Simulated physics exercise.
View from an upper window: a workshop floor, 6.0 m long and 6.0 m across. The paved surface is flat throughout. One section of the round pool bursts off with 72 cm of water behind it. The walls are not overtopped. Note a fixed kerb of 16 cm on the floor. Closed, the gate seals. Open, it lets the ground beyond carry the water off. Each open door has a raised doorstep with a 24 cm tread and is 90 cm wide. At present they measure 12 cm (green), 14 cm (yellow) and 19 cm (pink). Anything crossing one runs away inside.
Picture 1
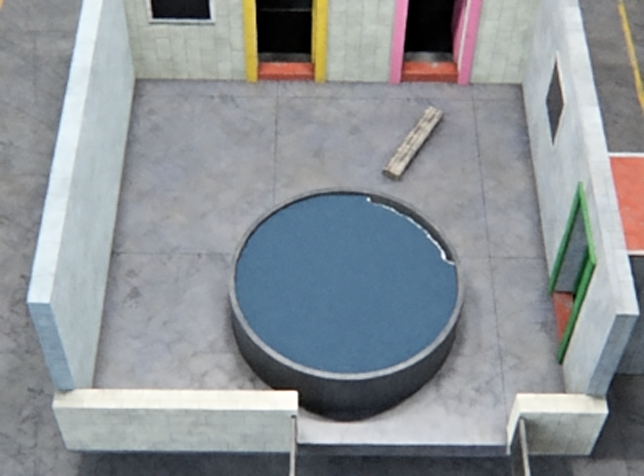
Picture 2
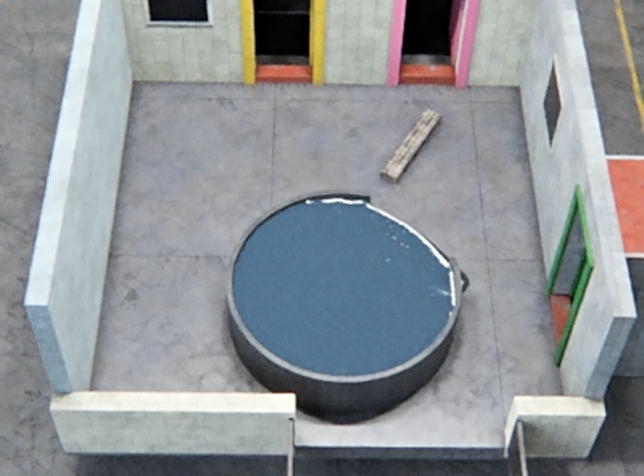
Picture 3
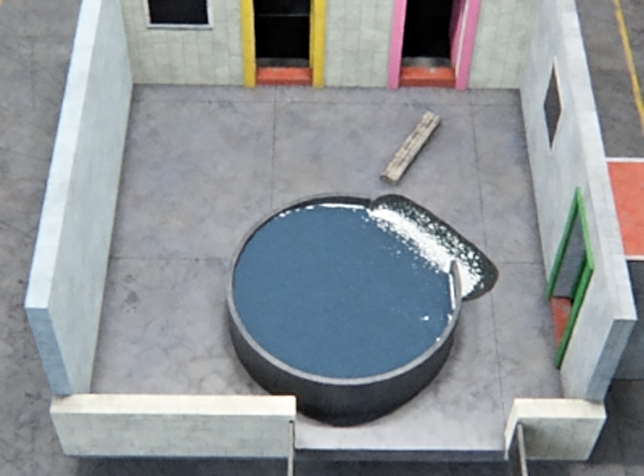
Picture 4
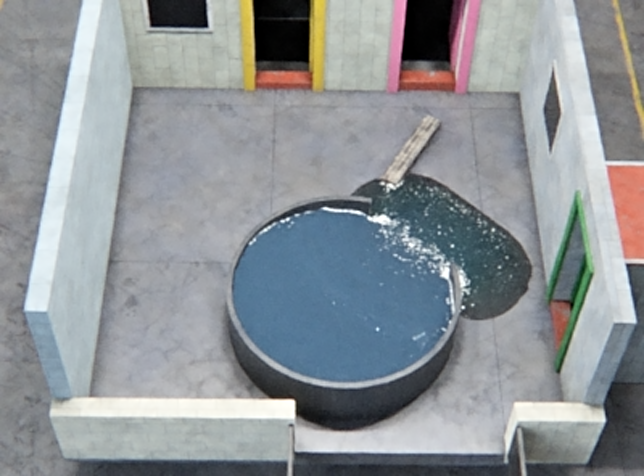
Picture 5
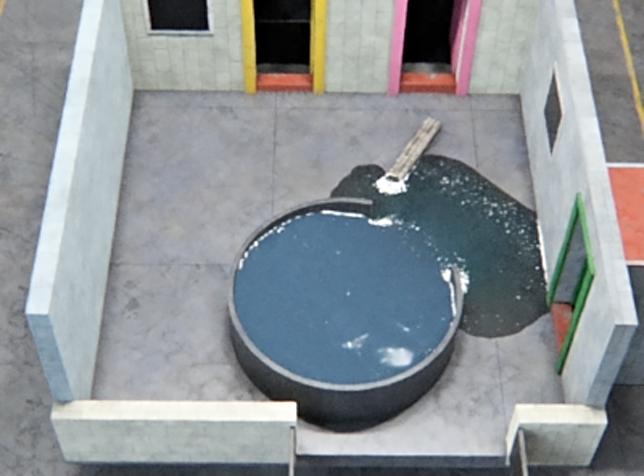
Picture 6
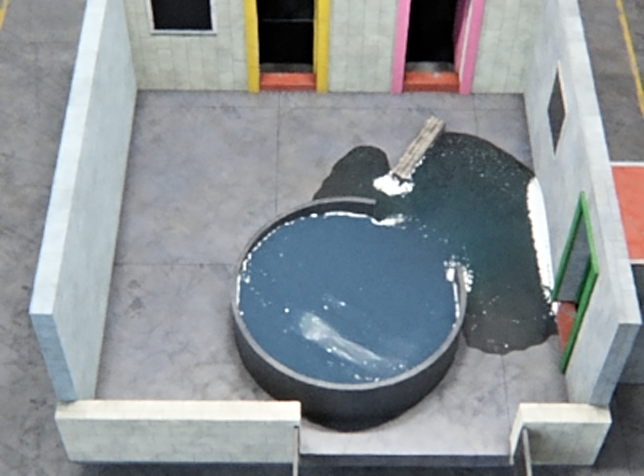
Water sits still in a round pool on a paved floor until a section of the rim opens on the upper right side. It pours through the gap with white froth and spreads in a dark, widening sheet, reaching around a small plank and against the right wall by the green door.
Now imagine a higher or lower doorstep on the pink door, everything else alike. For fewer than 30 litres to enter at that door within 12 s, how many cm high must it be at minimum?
It must be roughly 32 cm high.
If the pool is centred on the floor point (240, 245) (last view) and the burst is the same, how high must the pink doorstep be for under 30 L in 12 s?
In that case about 36 cm.
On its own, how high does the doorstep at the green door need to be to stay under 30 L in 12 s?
Green - roughly 6.5 cm.
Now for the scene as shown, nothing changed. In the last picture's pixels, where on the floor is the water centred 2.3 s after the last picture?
The water is centred around (406, 239) in the last picture's pixels.
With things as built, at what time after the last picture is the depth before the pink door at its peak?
The depth peaks at about 2.4 seconds.
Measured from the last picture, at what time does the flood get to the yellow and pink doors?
Times: Yellow = 1.1 s, pink = 1.0 s.
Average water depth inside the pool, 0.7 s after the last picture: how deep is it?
About 52 centimetres on average.
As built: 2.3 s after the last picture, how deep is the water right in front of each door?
In cm - green: 8, yellow: 6, pink: 37.
Then, 0.7 s after the last picture water covers 30 % of the floor, deepest (63 cm) near (521, 95); it has not reached the pink door.
Then, 2.3 s after the last picture water covers 55 % of the floor, deepest (48 cm) near (526, 129); 37 cm at the pink door, 53 litres in over its 19 cm doorstep.
Then, 11.3 s after the last picture water covers 95 % of the floor, deepest (18 cm) near (113, 269); 8 cm at the pink door, 167 litres in over its 19 cm doorstep.
At the pink door as built, the water peaked near 37 cm, 2.3 s after the last picture.
With a doorstep of 28 cm, 57 litres would have come in within the 12 s; with 37.5 cm, 12 litres. So under 30 litres takes about 32 cm.
